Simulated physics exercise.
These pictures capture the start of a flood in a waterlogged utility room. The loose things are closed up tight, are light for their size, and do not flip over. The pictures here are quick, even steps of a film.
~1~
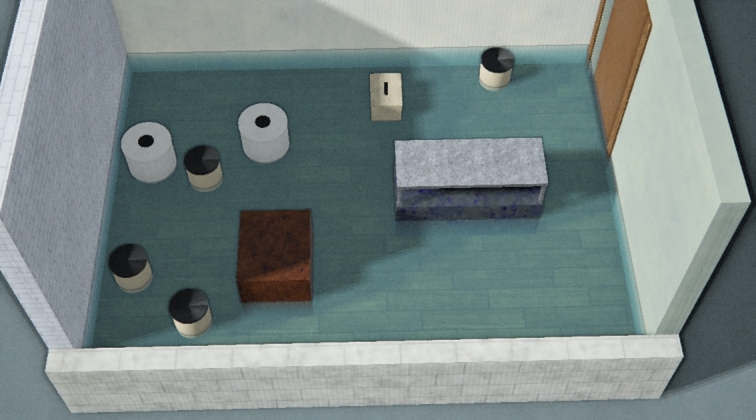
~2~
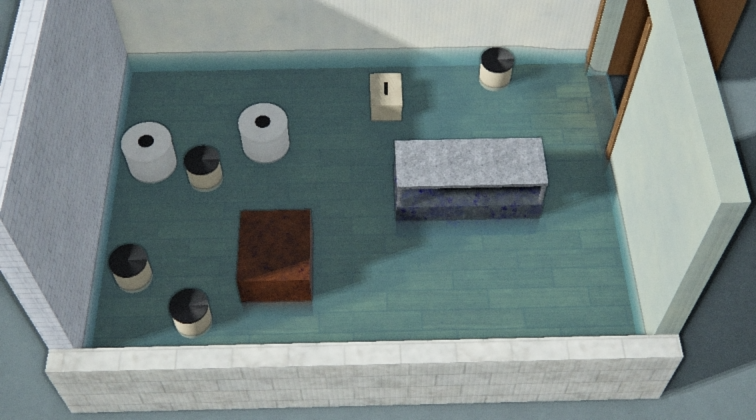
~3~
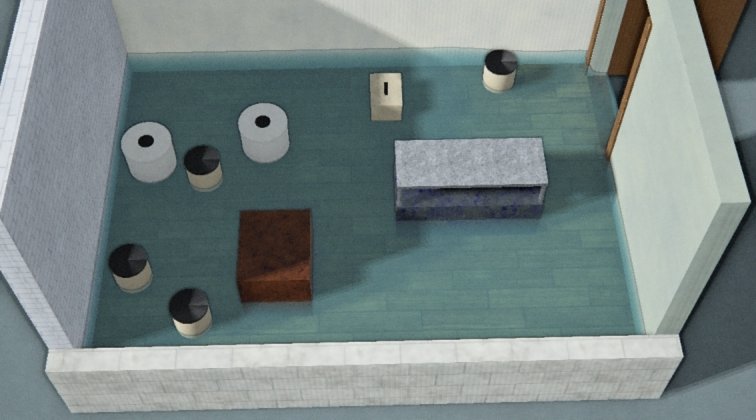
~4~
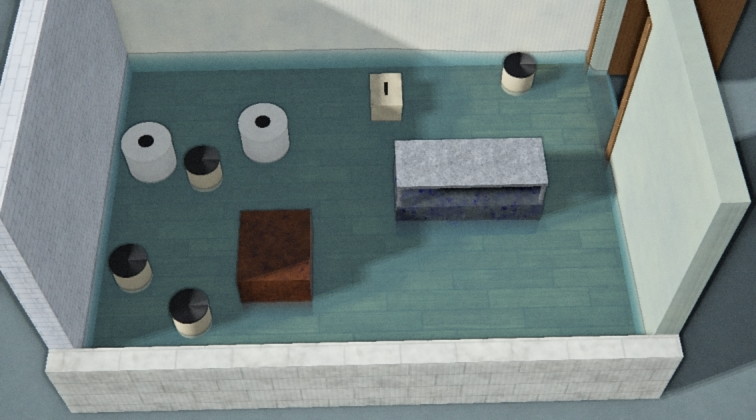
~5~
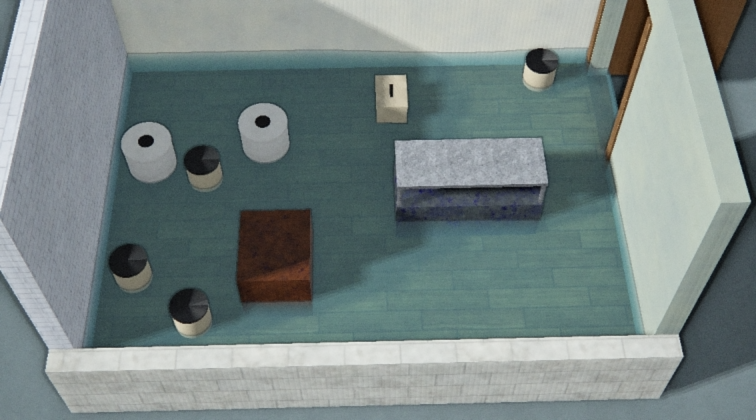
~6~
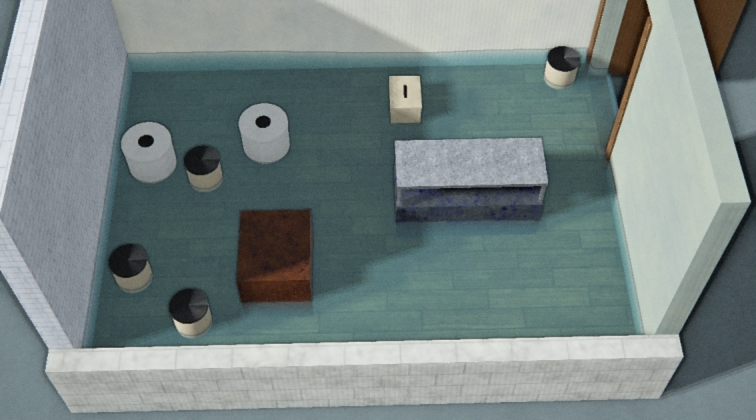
A dark-topped pail drifting right along the back wall of a flooded utility room, followed by a pale tote shifting slightly right.
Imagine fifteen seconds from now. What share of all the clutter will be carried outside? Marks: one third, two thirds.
The fraction ends up in the one-to-two-thirds band.
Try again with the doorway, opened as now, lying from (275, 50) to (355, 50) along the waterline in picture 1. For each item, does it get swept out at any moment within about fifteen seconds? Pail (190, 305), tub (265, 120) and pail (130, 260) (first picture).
Object one: Remains; object two: Leaves; object three: Remains.
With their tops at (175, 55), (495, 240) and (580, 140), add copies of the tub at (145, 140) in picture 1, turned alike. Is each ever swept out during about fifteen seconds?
In order: Never leaves, leaves the room, leaves the room.
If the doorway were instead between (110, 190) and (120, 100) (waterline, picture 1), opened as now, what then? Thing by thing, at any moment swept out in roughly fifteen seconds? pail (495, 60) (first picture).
Verdict - retained.
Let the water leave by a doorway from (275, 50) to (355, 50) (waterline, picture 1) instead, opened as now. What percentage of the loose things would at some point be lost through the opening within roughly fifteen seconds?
Close to 60 percent.
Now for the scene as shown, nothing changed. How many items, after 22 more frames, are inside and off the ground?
5.
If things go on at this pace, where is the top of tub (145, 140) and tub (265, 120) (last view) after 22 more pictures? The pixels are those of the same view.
(205, 118) and (522, 77), roughly.
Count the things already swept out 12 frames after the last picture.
The count is 2.
A moment on, 1 of 7 are out; 6 afloat.
Next, 2 of 7 are out; 5 afloat.
Later, 2 of 7 are out; 5 afloat.
In the end, 3 of 7 are out; 4 afloat.
